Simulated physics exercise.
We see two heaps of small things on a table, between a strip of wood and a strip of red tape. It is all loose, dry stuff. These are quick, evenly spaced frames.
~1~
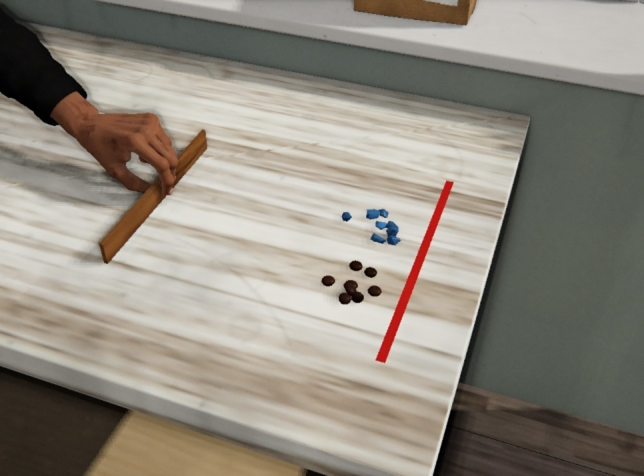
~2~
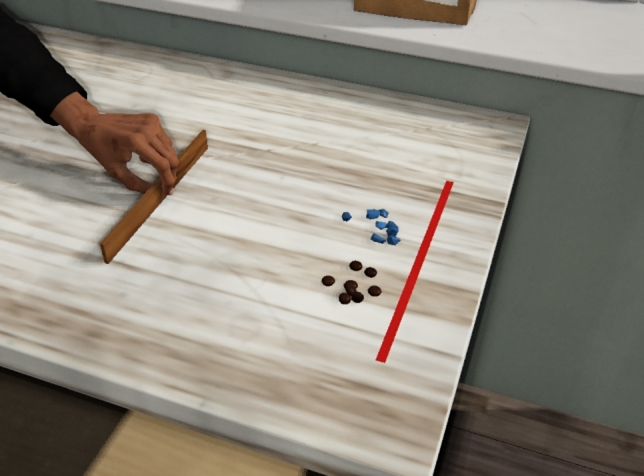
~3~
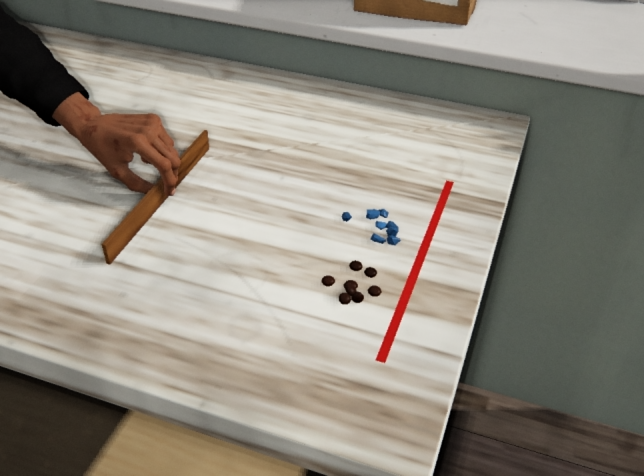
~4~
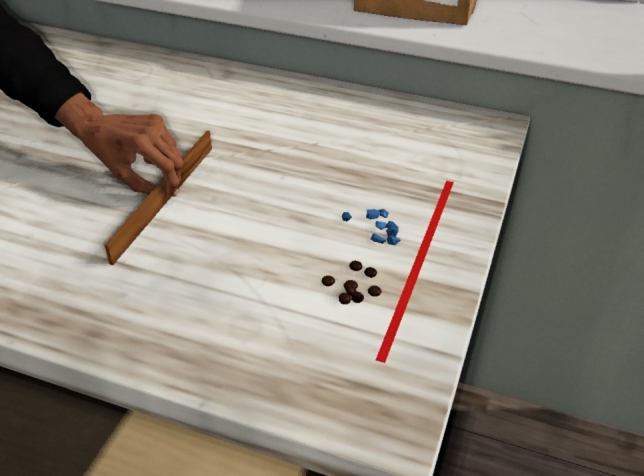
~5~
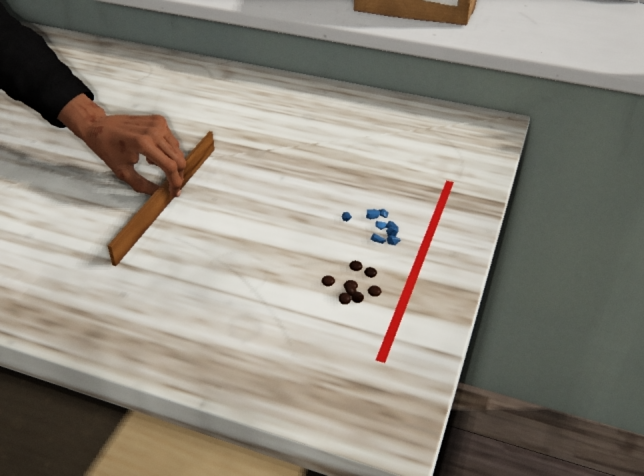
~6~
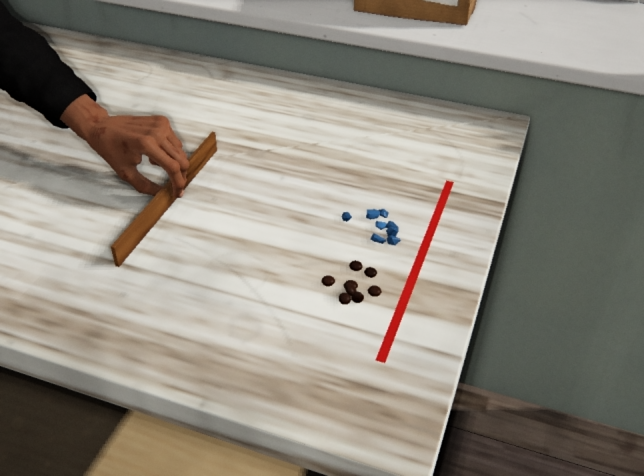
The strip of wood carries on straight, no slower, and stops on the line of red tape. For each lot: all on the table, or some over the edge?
In the end the nearer lot all stops short of the edge, and the farther lot all stops short of the edge.
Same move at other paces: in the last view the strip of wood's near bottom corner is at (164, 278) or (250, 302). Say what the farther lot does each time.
In the first try it remains up there; in the second it tumbles over the end, in part at least.
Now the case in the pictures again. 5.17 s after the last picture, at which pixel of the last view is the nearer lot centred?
Around (417, 300).
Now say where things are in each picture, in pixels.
In the first picture, strip of wood (112, 243), at rest; red tape (447, 189), about a palm's width from the edge; edge at (485, 281); nearer lot (351, 286), a few flat chocolate drops; farther lot (381, 225), a few aquarium stones.
In the second picture, strip of wood (112, 243), at rest; farther lot (381, 225).
In the third picture, strip of wood (114, 244); nearer lot (351, 286).
In the fourth picture, strip of wood (117, 245); farther lot (381, 225).
In the fifth picture, strip of wood (120, 246); nearer lot (351, 286).
In the sixth picture, strip of wood (123, 246); red tape (447, 189); edge at (485, 281); nearer lot (351, 286); farther lot (381, 225).
Then, 2.44 s later than the last frame, strip of wood still moving, near (292, 214); nearer lot all on the table, its front near (374, 292); farther lot all on the table, its front near (394, 240).
Then, 4.89 s later than the last frame, strip of wood stopped at the red tape; nearer lot all on the table, its front near (436, 290); farther lot all on the table, its front near (453, 252).
When it is over, strip of wood stopped at the red tape; nearer lot all on the table, its front near (436, 290); farther lot all on the table, its front near (453, 252).
